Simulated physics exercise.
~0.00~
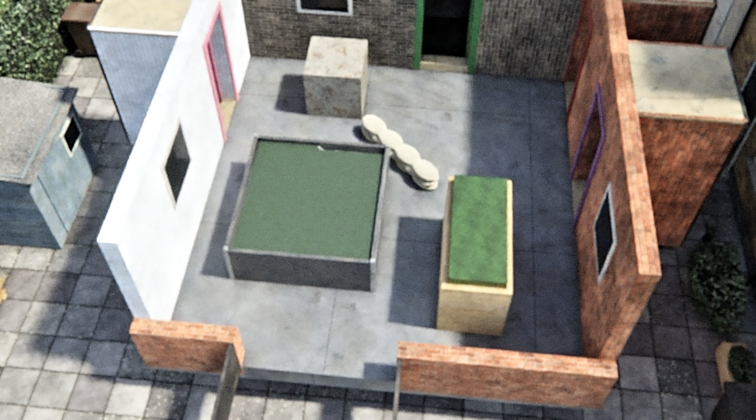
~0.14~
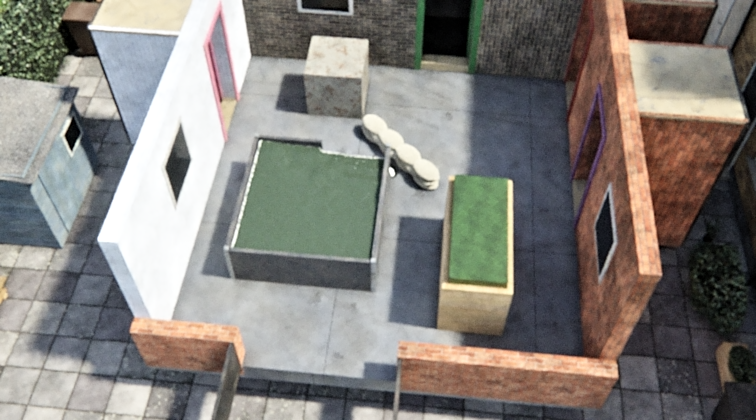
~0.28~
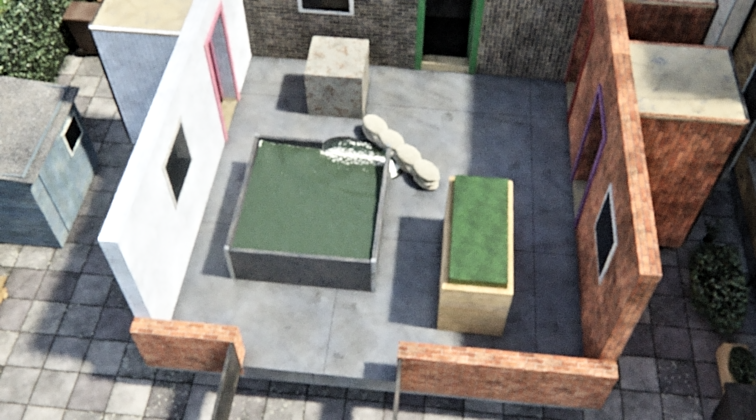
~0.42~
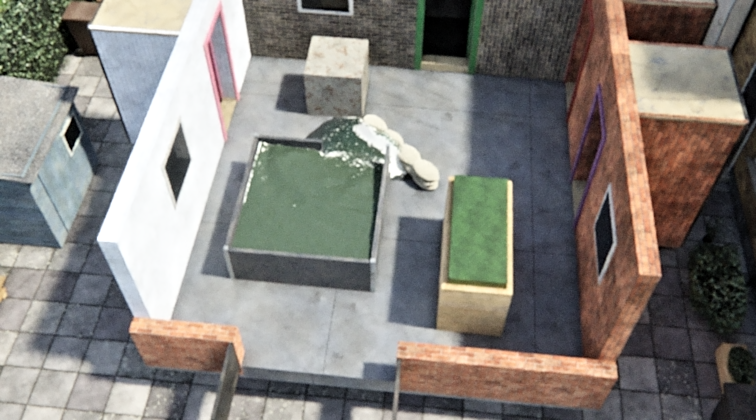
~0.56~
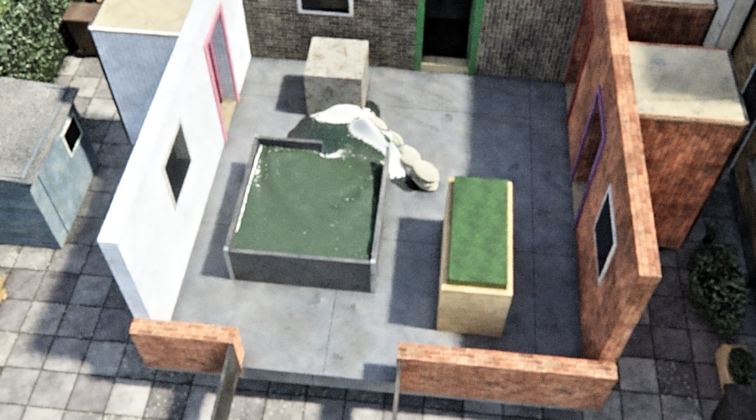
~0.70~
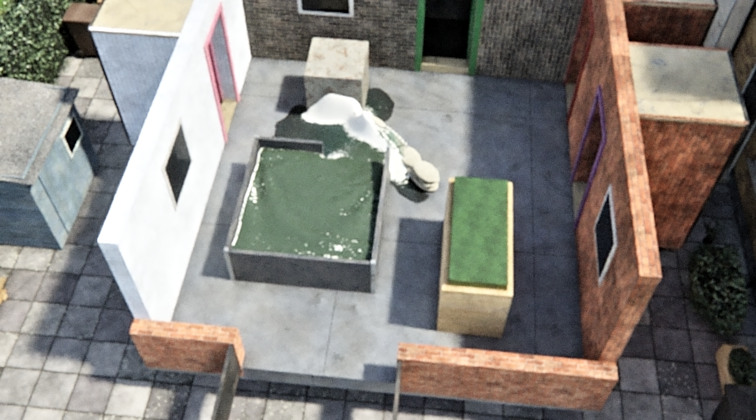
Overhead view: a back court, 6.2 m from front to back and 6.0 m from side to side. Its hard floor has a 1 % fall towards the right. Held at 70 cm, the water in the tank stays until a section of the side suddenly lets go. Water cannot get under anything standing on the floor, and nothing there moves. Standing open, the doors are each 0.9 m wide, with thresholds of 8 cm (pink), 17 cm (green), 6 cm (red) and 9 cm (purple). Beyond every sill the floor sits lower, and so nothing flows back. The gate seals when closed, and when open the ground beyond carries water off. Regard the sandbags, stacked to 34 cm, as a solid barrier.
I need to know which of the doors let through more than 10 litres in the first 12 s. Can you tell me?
Sure: The pink door does; the green door does not; the red door does; the purple door does not.
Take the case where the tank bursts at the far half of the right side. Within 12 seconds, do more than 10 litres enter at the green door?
So, green door: Within bounds.
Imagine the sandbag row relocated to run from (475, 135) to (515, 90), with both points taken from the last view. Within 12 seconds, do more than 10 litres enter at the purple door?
At purple, compared with that limit: Limit not reached.
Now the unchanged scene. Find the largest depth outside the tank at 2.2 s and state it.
47 cm or so.
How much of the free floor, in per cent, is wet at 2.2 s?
Covered: Roughly 50 per cent.
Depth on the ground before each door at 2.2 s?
Depths: Pink door 15 cm, green door 17 cm, red door 0 cm, purple door 0 cm.
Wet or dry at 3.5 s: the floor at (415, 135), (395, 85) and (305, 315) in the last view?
Point 1: Reached; point 2: Reached; point 3: Unreached.
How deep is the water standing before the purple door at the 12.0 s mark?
About 6.5 cm deep.
After 1.4 s water covers 30 % of the floor and is deepest (56 cm) near (388, 165); pink door 15 cm at the sill, 1 L in, green door not reached, red door not reached, purple door not reached.
After 2.2 s water covers 50 % of the floor and is deepest (47 cm) near (343, 123); pink door 15 cm at the sill, 111 L in, green door 17 cm at the sill, 0 L in, red door not reached, purple door not reached.
After 3.5 s water covers 65 % of the floor and is deepest (33 cm) near (388, 165); pink door 20 cm at the sill, 288 L in, green door 9 cm at the sill, 1 L in, red door 18 cm at the sill, 35 L in, purple door 7 cm at the sill, 0 L in.
After 7.0 s water covers 90 % of the floor and is deepest (20 cm) near (388, 165); pink door 15 cm at the sill, 489 L in, green door 6 cm at the sill, 1 L in, red door 11 cm at the sill, 137 L in, purple door 7 cm at the sill, 0 L in.
After 12.0 s water covers 95 % of the floor and is deepest (14 cm) near (566, 384); pink door 9 cm at the sill, 543 L in, green door 3 cm at the sill, 1 L in, red door 10 cm at the sill, 185 L in, purple door 6 cm at the sill, 0 L in.
